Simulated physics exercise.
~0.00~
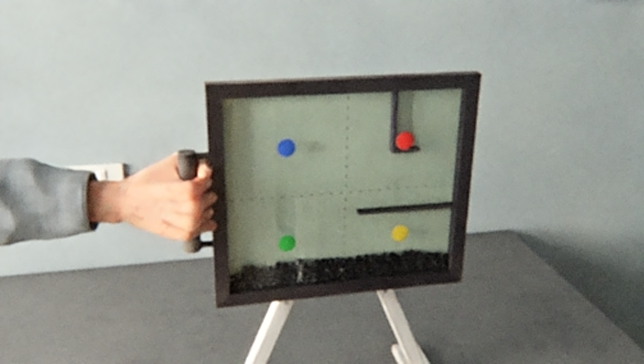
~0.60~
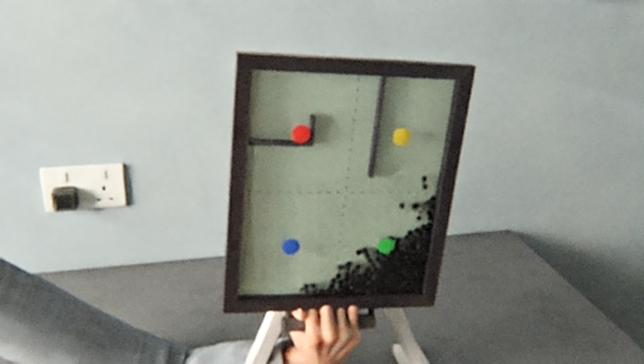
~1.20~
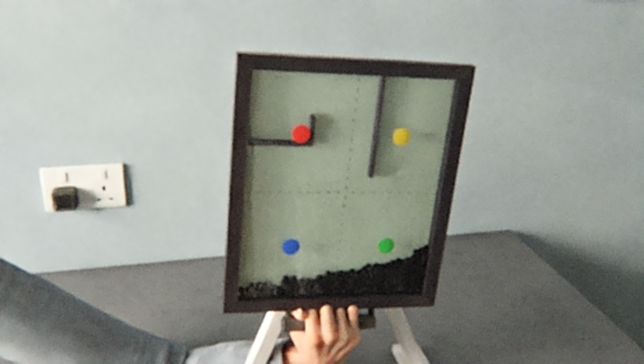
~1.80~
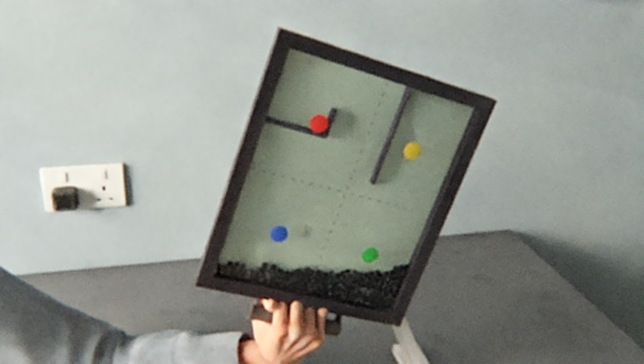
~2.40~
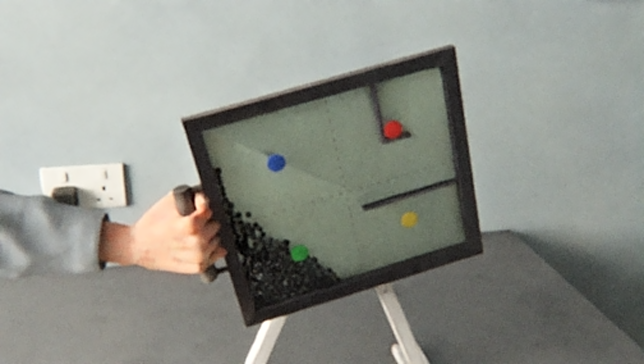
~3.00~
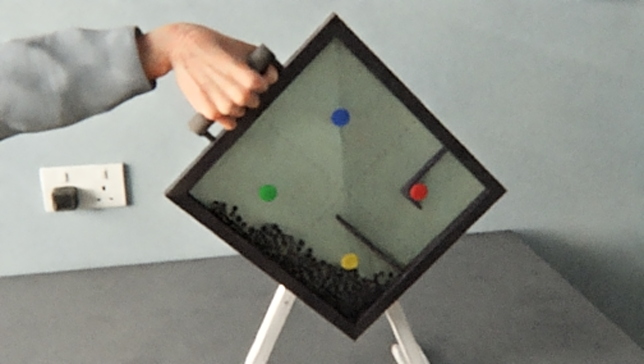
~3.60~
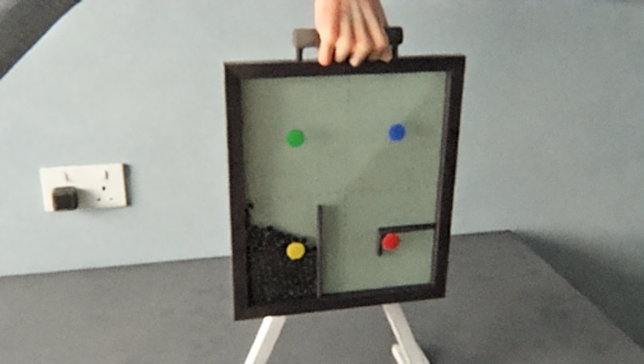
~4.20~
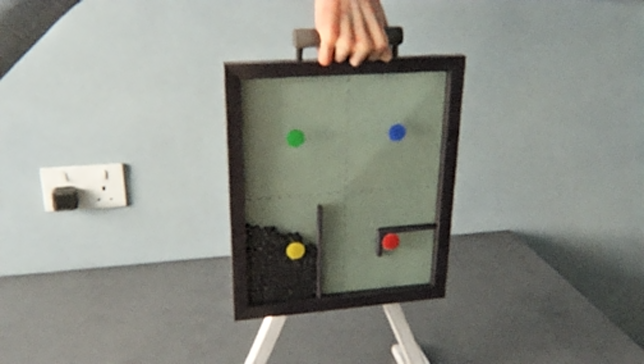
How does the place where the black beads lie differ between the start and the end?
At the start the beads lay in a thin layer along the whole bottom of the box, but at the end they were heaped farther left, in the lower left pocket around the yellow sticker.
